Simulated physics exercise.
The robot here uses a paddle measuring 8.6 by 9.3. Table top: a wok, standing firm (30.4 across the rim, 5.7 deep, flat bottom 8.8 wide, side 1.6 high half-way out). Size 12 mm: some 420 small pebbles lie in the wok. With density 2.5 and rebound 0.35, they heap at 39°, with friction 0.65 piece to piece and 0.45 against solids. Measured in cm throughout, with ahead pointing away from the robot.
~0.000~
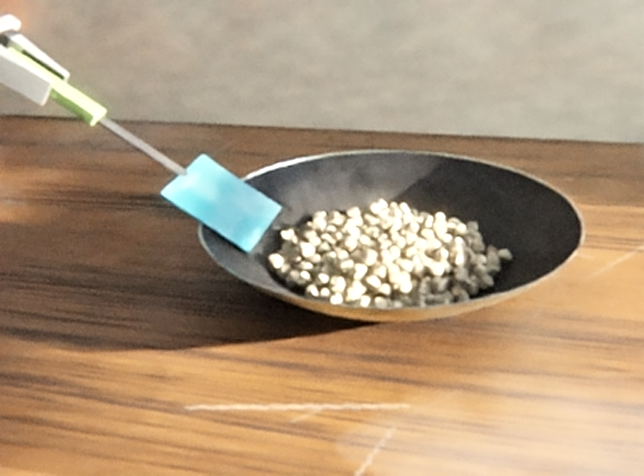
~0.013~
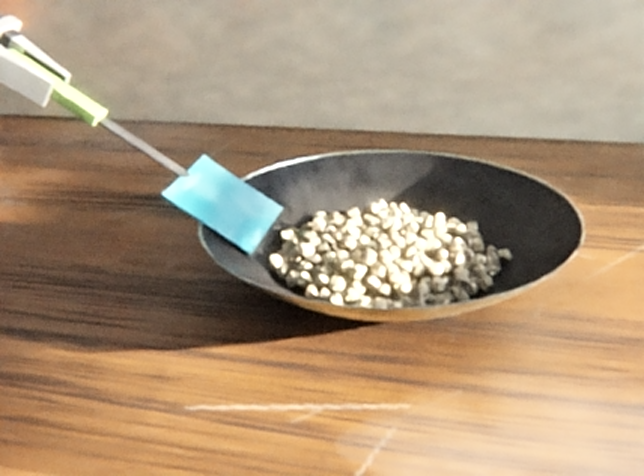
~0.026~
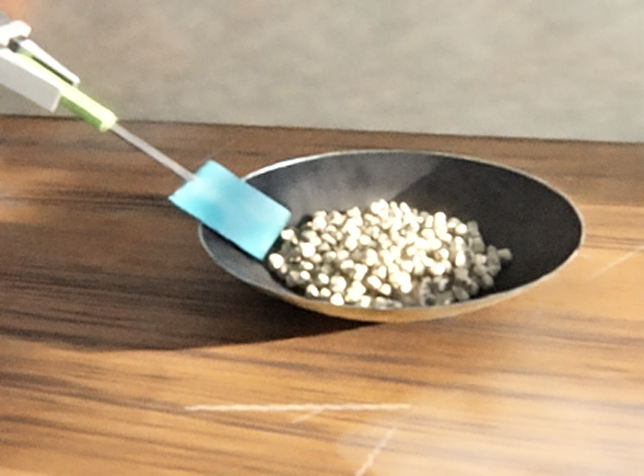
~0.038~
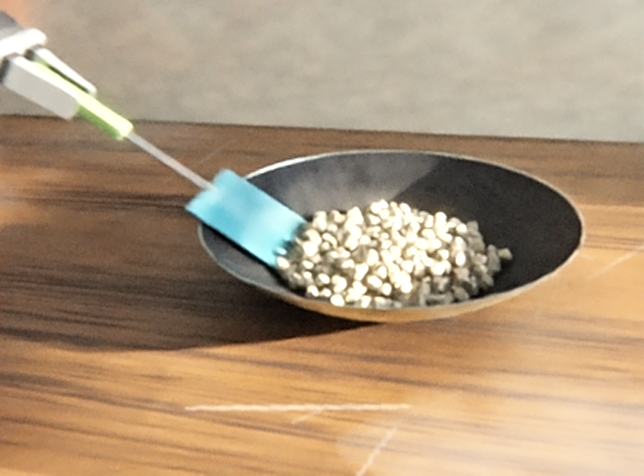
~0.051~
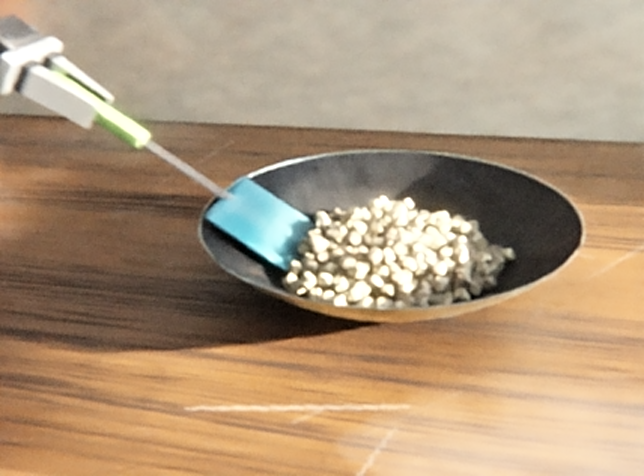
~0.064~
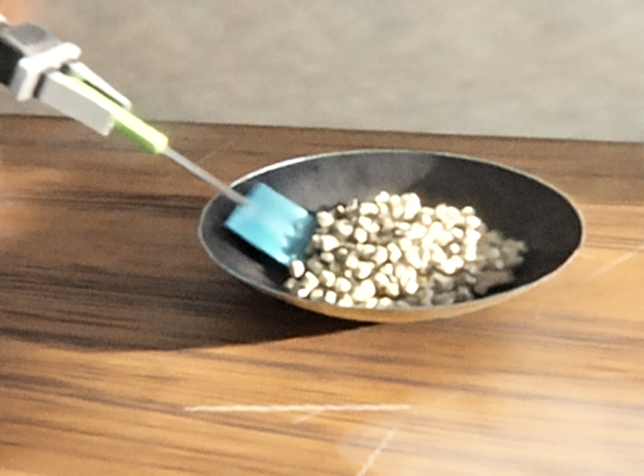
The clip opens on a dark wok of small pale pebbles on a wooden table, with a robot's blue paddle resting over its left rim. After barely moving at first, the paddle slides down and right into the wok, presses against the pebbles, and nudges the heap slightly to the right.
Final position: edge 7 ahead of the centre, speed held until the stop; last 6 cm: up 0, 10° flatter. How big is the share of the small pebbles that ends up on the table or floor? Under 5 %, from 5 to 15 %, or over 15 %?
Over 15 %.
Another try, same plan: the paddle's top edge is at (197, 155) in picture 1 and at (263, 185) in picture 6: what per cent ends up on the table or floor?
I'd put it at roughly 30 per cent.
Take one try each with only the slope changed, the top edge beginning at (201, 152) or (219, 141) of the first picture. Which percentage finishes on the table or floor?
About 25 and 30 per cent.
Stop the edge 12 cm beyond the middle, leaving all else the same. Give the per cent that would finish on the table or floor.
Close to 55 per cent would end on the table or floor.
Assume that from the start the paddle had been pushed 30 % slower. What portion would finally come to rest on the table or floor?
Roughly 20 per cent, I'd say.
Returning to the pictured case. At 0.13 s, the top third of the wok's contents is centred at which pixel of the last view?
It is centred at roughly (467, 234).
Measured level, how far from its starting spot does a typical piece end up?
Somewhere around 10 centimetres, I'd say.
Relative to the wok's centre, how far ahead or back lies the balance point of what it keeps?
Ahead of centre, roughly 6.0 centimetres.
By 0.10 s, sloping 33°, highest piece 7 above the table; 419 in the wok.
By 0.13 s, sloping 30°, highest piece 8 above the table; 418 in the wok, 1 on the blade or in flight.
By 0.34 s, sloping 23°, highest piece 7 above the table; 328 in the wok, 79 on the table or floor, 12 on the blade or in flight.
By 1.39 s, sloping 23°, highest piece 7 above the table; 328 in the wok, 91 on the table or floor.
Final count, 328 in the wok, 91 on the table or floor. That is 22 % on the table or floor.
